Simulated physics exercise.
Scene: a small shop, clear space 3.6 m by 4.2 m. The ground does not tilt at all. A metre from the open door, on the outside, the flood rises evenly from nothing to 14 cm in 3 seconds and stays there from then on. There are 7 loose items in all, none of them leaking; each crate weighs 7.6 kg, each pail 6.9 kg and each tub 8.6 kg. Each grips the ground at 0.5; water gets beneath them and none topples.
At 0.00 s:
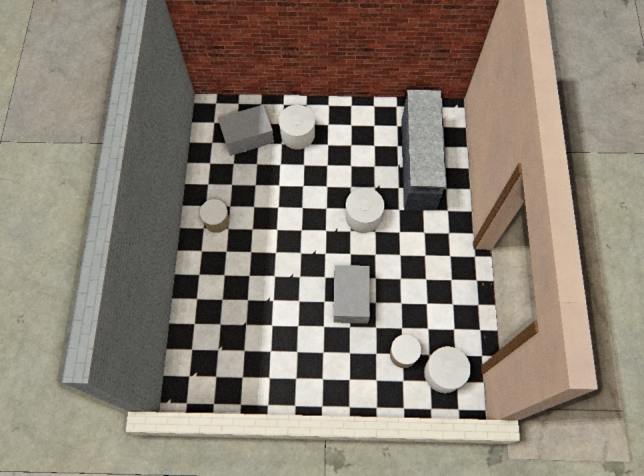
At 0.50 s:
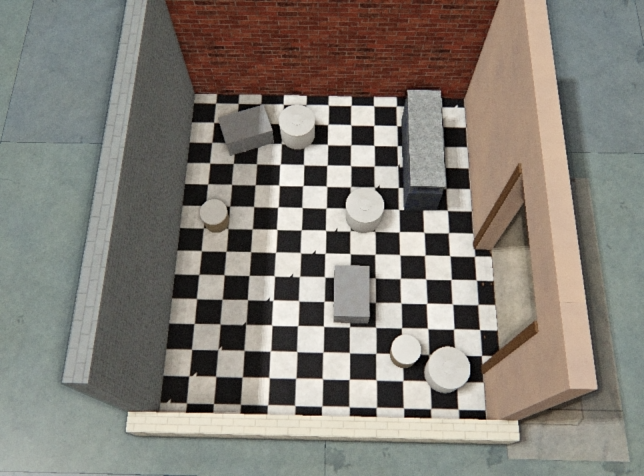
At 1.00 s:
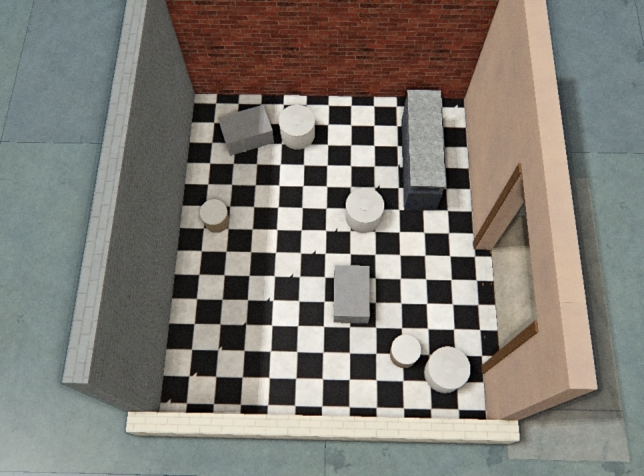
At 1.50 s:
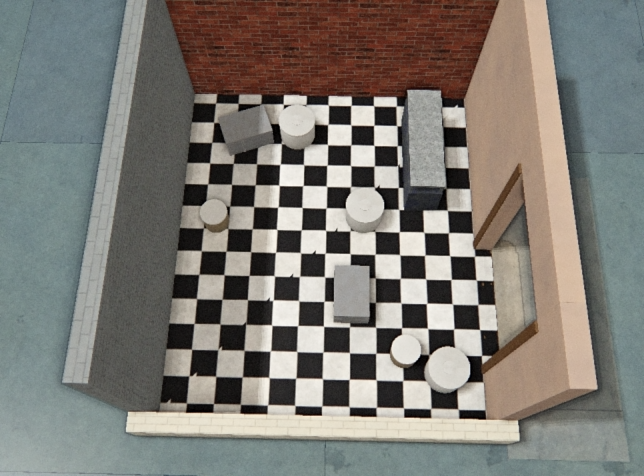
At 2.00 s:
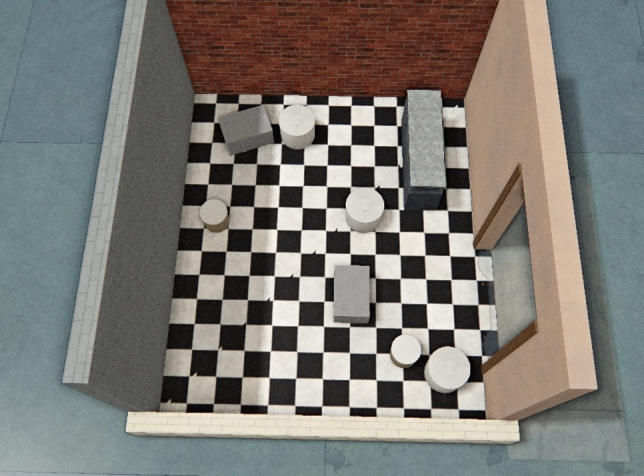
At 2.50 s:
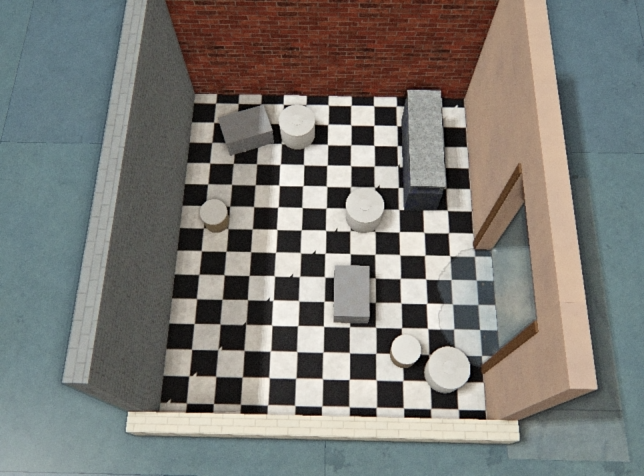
A small roofless room with a black-and-white checkered floor is seen from high above, with a red brick wall at the back, a grey wall on the left and a pinkish wall with an open doorway on the right. Grey blocks and pale round tubs stand scattered across the floor. Bluish water covers the ground outside, then a thin sheet slips in through the doorway while the objects and camera stay still.
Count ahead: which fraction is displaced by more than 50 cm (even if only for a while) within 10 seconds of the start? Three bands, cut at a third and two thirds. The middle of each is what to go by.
The moved portion falls short of a third.
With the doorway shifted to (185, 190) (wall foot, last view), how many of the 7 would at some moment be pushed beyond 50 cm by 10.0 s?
Then the count would be 3.
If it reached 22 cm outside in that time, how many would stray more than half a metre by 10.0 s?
That would give 6.
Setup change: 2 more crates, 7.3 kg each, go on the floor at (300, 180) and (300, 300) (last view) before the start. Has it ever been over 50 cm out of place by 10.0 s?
Inside the limit, then above the limit.
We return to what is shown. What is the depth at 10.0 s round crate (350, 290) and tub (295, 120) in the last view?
Roughly 10 and 4 cm.
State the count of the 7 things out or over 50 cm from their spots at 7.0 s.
I make it 1 by then.
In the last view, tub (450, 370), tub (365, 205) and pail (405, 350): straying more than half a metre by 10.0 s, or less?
Order as asked - a smaller shift, a smaller shift, a smaller shift.
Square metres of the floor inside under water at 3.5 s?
That flooded area is roughly 2.0 m2.
After 3.5 s 0 of 7 are over 50 cm from their spots; 0 afloat.
After 4.5 s 1 of 7 are over 50 cm from their spots; 0 afloat.
After 7.0 s 1 of 7 are over 50 cm from their spots; 1 afloat.
After 10.0 s 1 of 7 are over 50 cm from their spots, and 1 have been at some point; 3 afloat.
